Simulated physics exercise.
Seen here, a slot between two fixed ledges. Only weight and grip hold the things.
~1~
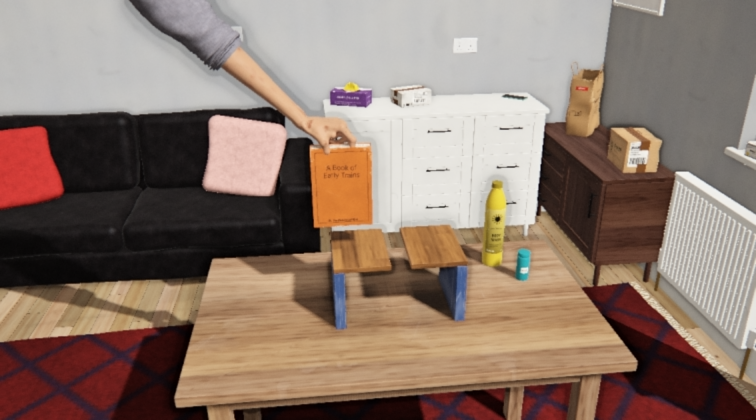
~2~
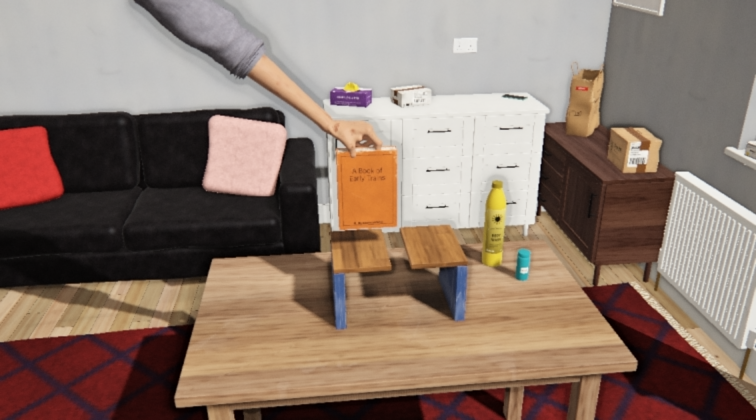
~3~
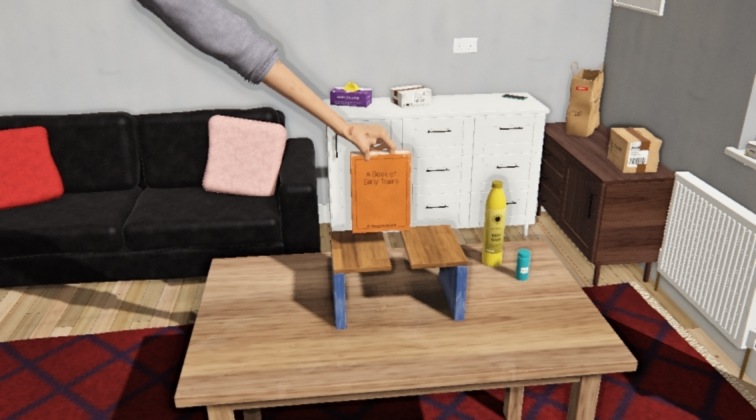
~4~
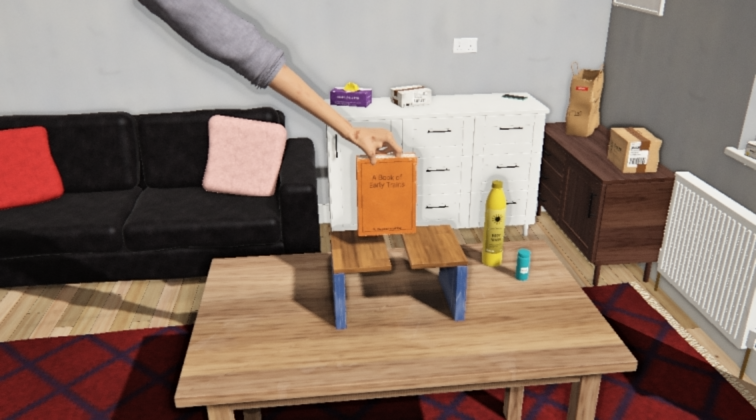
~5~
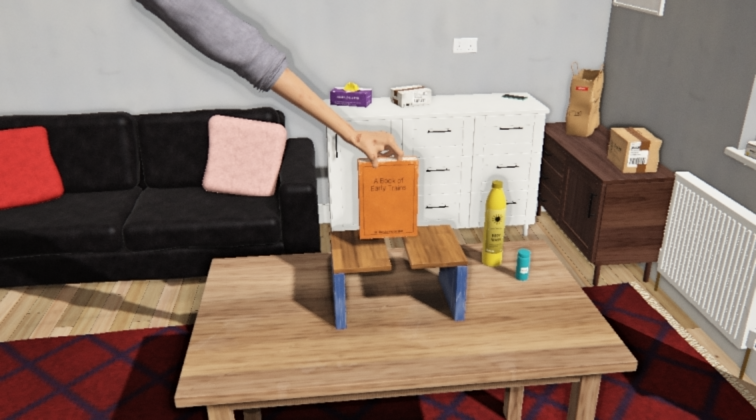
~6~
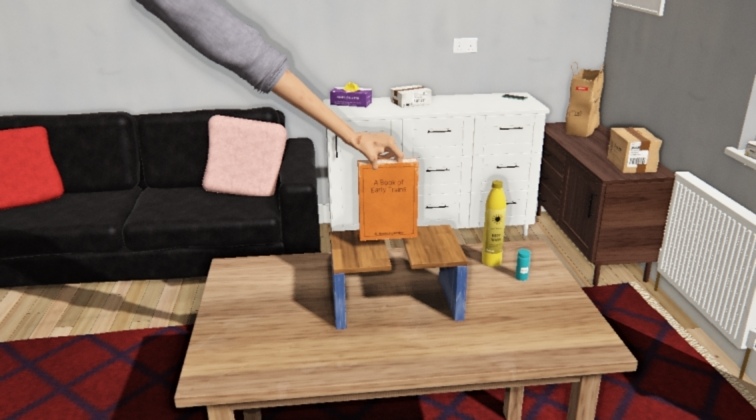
The clip opens with a hand holding an orange book upright above a wooden table, near two small plank-topped stands with blue supports. The hand carries the book a short way right and slightly down, slowing until it holds it still over the gap, while the yellow bottle stays put.
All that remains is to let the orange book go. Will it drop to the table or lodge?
In the end the book stays on top.
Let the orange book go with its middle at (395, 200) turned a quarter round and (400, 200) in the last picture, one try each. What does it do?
In the first case it drops through; in the second case it is caught.
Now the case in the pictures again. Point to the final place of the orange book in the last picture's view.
Around (388, 209).
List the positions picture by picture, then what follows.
On its way; orange book (342, 186); yellow bottle (494, 223), in the first frame.
On its way; orange book (367, 188); yellow bottle (494, 223), in the second frame.
On its way; orange book (381, 192); yellow bottle (494, 223), in the third frame.
On its way; orange book (386, 195); yellow bottle (494, 223), in the fourth frame.
Held still over the gap; orange book (388, 198); yellow bottle (494, 223), in the fifth frame.
Held still over the gap; orange book (388, 200); yellow bottle (494, 223), in the sixth frame.
Then, 0.20 s after the last picture, orange book slid a little near (388, 209).
Then, 0.50 s after the last picture, orange book resting near (388, 209).
At rest, all 3 in place. Seen from the same camera at the end, orange book near (388, 209). The book is caught.
